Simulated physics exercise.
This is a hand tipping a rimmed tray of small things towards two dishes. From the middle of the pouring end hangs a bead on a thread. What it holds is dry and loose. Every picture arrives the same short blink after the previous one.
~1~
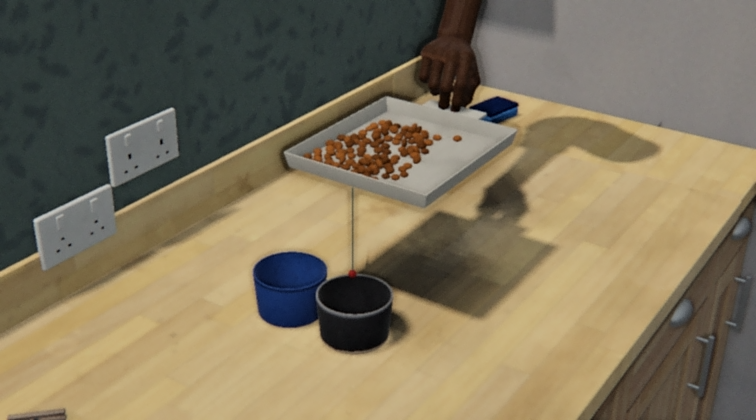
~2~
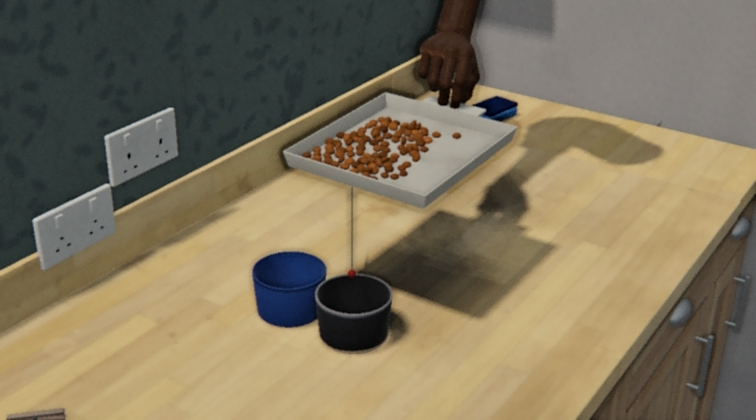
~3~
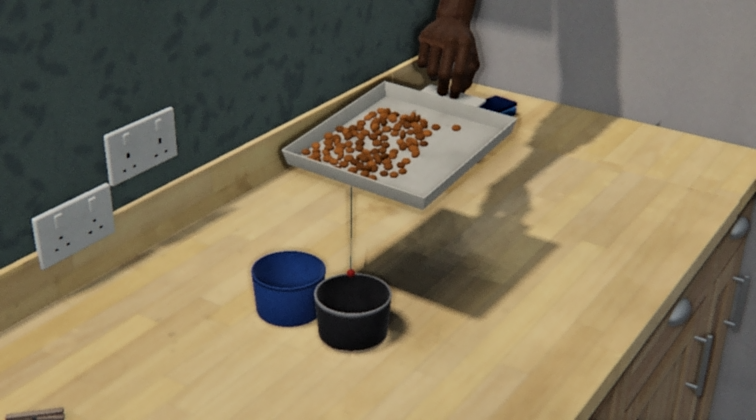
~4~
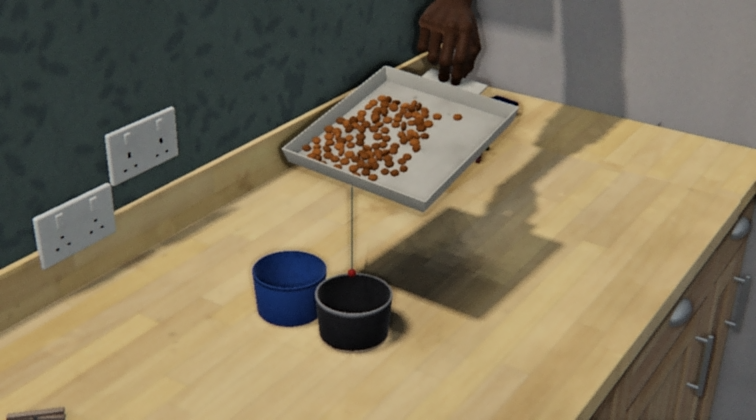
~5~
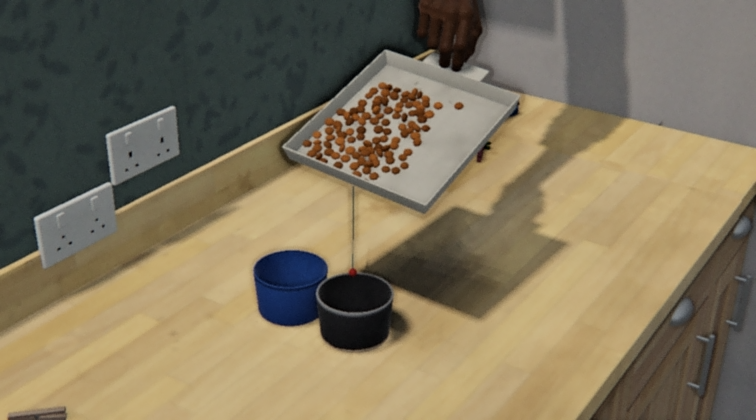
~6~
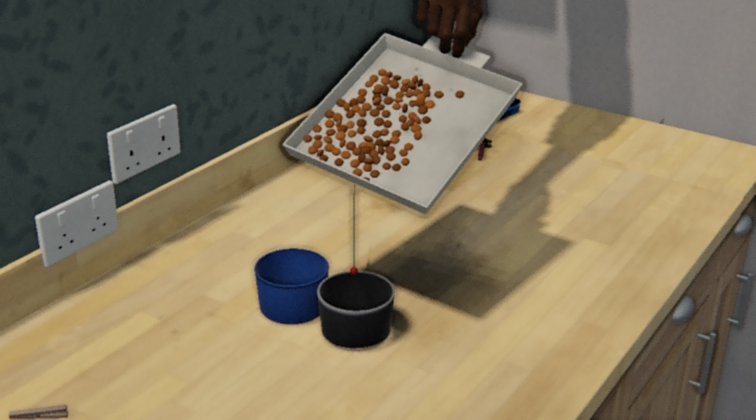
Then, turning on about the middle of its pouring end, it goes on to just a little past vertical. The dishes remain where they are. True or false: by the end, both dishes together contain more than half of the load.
False.
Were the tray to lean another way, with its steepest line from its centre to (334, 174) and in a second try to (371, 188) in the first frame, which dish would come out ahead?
Note: Place 1, the dish at the left; place 2, the dish at the right.
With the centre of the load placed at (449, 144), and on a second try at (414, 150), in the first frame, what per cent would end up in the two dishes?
Shares: 10 % for the first, 20 % for the second.
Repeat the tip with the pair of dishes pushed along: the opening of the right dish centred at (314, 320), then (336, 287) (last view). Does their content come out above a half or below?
So that's a lesser portion the first time round, a lesser portion the second.
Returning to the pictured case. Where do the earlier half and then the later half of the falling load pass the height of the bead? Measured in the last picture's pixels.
About (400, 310), and after that about (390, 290).
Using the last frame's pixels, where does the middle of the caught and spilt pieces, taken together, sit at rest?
I'd place the middle at about (400, 358).
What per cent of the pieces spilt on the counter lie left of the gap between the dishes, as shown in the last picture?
About 20 %.
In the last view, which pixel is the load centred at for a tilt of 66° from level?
I'd mark the middle close to (376, 173).
Soon after the last picture, tray tipped steeply; all on the tray.
A little later, tray tipped past a quarter turn; about a quarter on the tray; a small part in the right dish; about a third outside both; about a quarter in the air.
Later still, tray tipped past a quarter turn; about a quarter in the right dish; most outside both.
At rest, tray tipped past a quarter turn; about a quarter in the right dish; none in the left dish; most outside both.
